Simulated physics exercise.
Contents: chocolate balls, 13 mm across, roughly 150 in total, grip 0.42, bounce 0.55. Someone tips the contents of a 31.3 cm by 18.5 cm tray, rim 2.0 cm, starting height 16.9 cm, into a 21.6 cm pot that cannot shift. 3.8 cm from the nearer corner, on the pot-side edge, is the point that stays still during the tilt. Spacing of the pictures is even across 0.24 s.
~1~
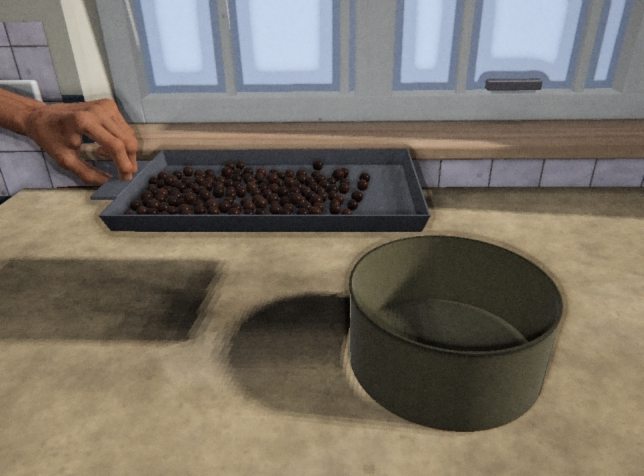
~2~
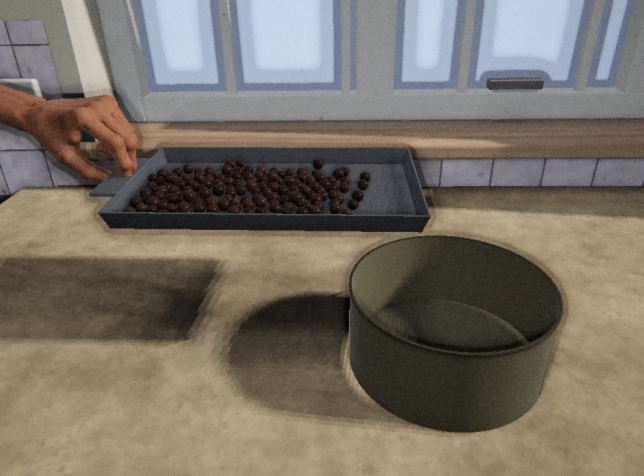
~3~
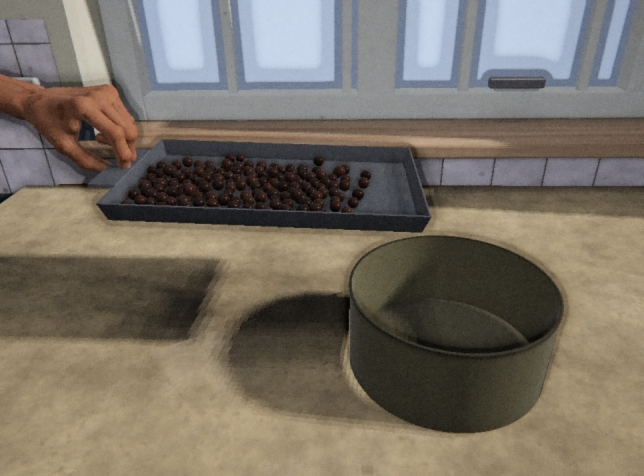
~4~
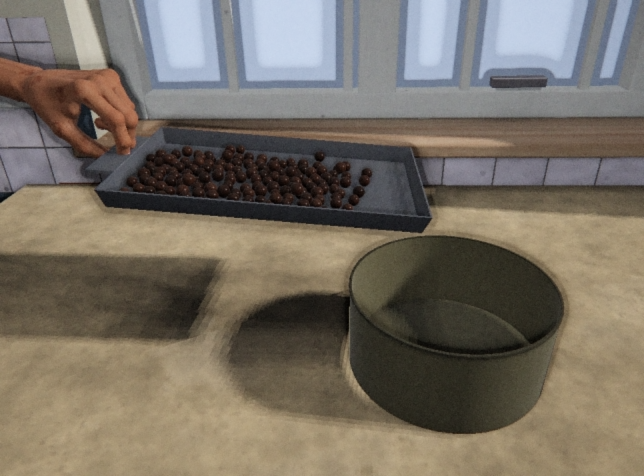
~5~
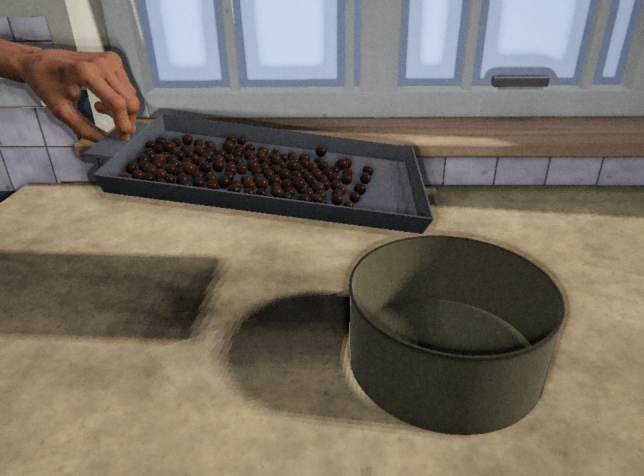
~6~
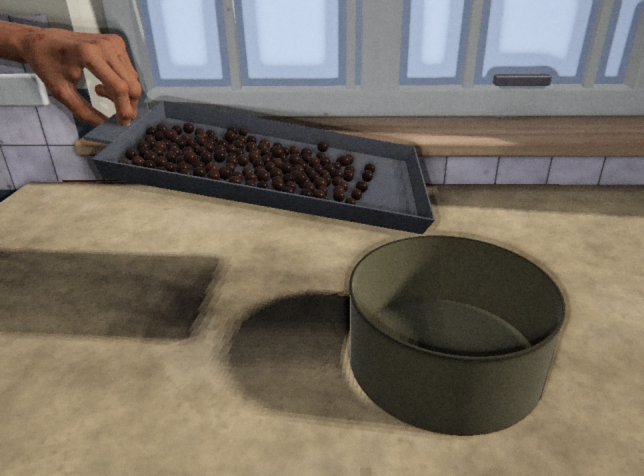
To begin with, a hand holds the left end of a dark, flat tray of small brown balls on a counter, behind and left of an empty round pot. The hand then raises that end steadily, slanting the tray down toward the right, while the balls stay bunched together and the pot remains still.
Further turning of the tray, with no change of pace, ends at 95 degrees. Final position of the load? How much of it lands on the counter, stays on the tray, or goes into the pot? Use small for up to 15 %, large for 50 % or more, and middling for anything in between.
Counter - middling, tray - small, pot - large.
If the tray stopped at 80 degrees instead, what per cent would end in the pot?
Share in the pot: Around 70 %.
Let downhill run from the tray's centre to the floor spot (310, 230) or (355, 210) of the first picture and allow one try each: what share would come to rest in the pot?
About 60 and 100 per cent.
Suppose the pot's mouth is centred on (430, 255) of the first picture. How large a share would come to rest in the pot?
Roughly 95 percent would end up there.
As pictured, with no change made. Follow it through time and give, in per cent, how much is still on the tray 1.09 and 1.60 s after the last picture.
About 80, 0.
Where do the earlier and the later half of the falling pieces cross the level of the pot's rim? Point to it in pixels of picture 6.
Earlier half close to (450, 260), later half at (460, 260) in pixels.
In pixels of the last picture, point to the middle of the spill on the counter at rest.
(493, 275).
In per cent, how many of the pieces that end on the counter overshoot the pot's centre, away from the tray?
Estimate: Roughly 90 per cent of the pieces.
Then, 0.65 s after the last picture, tilt 50 degrees; the tray holds 100 %, the pot 0 %.
Then, 1.09 s after the last picture, tilt 77 degrees; the tray holds 80 %, the pot 10 %.
Then, 1.60 s after the last picture, tilt 95 degrees; the tray holds 0 %, the pot 70 %.
In the end, counter 30 %, tray 0 %, pot 70 %.
